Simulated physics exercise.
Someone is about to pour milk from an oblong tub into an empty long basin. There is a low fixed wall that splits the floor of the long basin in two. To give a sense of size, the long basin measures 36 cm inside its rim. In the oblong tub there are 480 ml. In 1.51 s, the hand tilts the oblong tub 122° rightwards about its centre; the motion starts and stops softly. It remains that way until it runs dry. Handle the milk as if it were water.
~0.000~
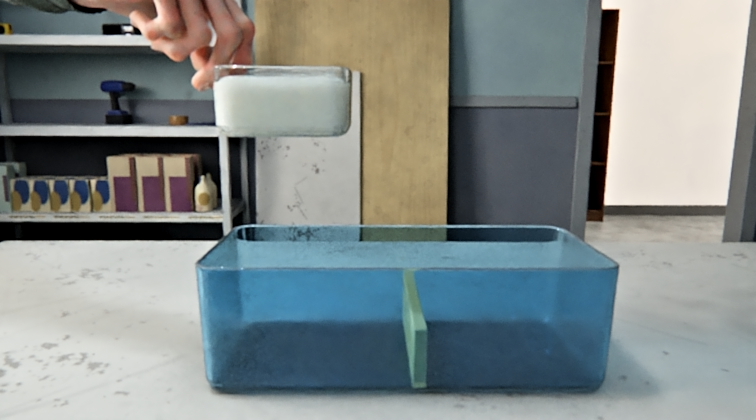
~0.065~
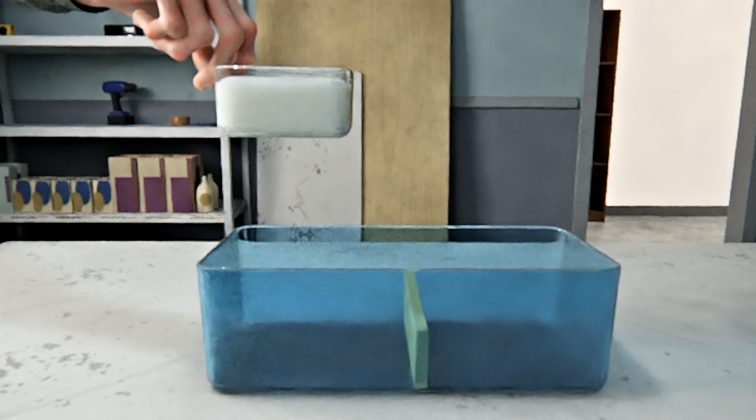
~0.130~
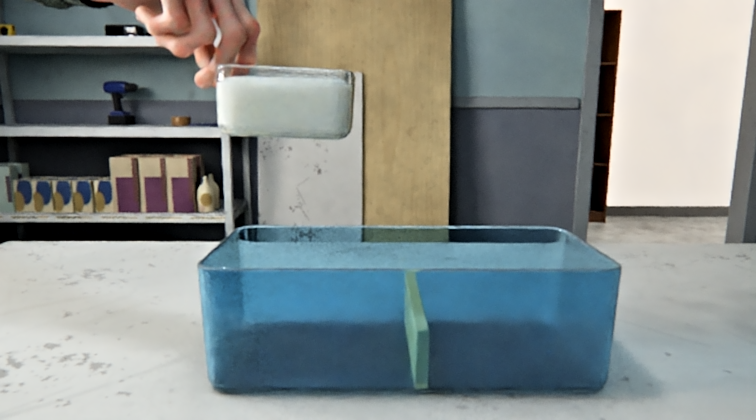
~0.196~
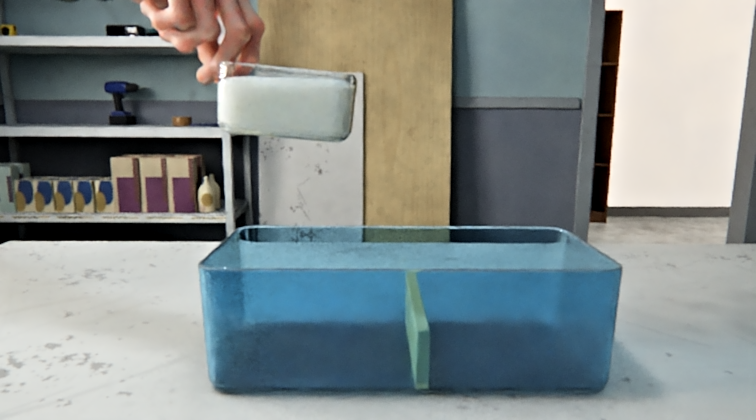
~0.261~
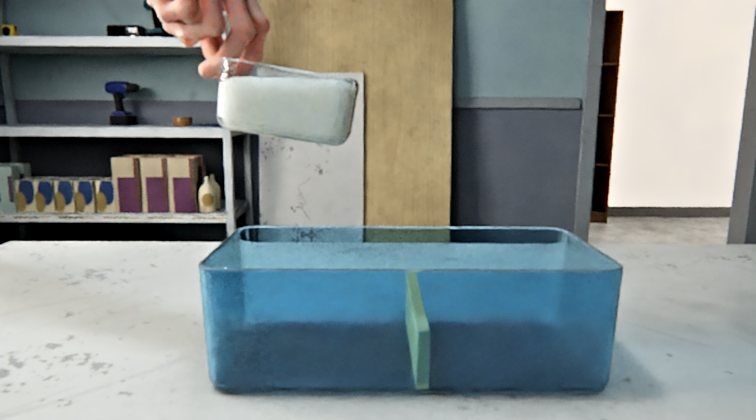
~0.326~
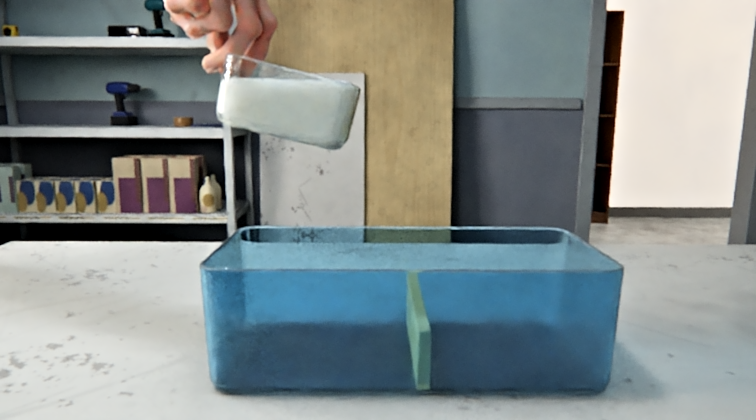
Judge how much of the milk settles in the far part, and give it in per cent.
Some 60 per cent settles in the far part.
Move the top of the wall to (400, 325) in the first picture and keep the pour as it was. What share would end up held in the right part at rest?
Then about 70 per cent.
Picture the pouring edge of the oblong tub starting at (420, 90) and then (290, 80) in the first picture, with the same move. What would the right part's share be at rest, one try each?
Around 90 per cent first, around 0 per cent next.
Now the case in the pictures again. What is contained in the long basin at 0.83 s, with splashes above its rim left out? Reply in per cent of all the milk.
Some 36 per cent.
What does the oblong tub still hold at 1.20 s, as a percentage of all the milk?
Near 3 percent, more or less.
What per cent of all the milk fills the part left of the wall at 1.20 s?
Left share: Approx. 32 %.
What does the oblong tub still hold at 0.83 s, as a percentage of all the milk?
Fraction remaining: Approx. 30 per cent.
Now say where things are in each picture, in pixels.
The first picture shows tilt 0°; pouring edge (349, 73); surface from (229, 81) to (348, 82); the long basin's rim runs from (218, 246) to (588, 247); the wall's top is at (414, 300).
The second picture shows tilt 1°; pouring edge (351, 75); surface from (230, 82) to (350, 82).
The third picture shows tilt 2°; pouring edge (352, 77); surface from (233, 83) to (350, 84).
The fourth picture shows tilt 5°; pouring edge (354, 80); surface from (233, 82) to (352, 84).
The fifth picture shows tilt 9°; pouring edge (356, 85); surface from (235, 83) to (354, 85).
The sixth picture shows tilt 14°; pouring edge (358, 91); surface from (236, 84) to (358, 85).
By 0.83 s the tilt is 71° and 30 per cent is still to pour, 5 is left of the wall and 31 right of it.
By 1.20 s the tilt is 110° and 3 per cent is still to pour, 33 is left of the wall and 59 right of it.
By 1.59 s the tilt is 122° and 0 per cent is still to pour, 39 is left of the wall and 60 right of it.
By 2.01 s the tilt is 122° and 0 per cent is still to pour, 39 is left of the wall and 60 right of it.
At rest 39 per cent lies left of the wall, 60 right of it and 1 outside.
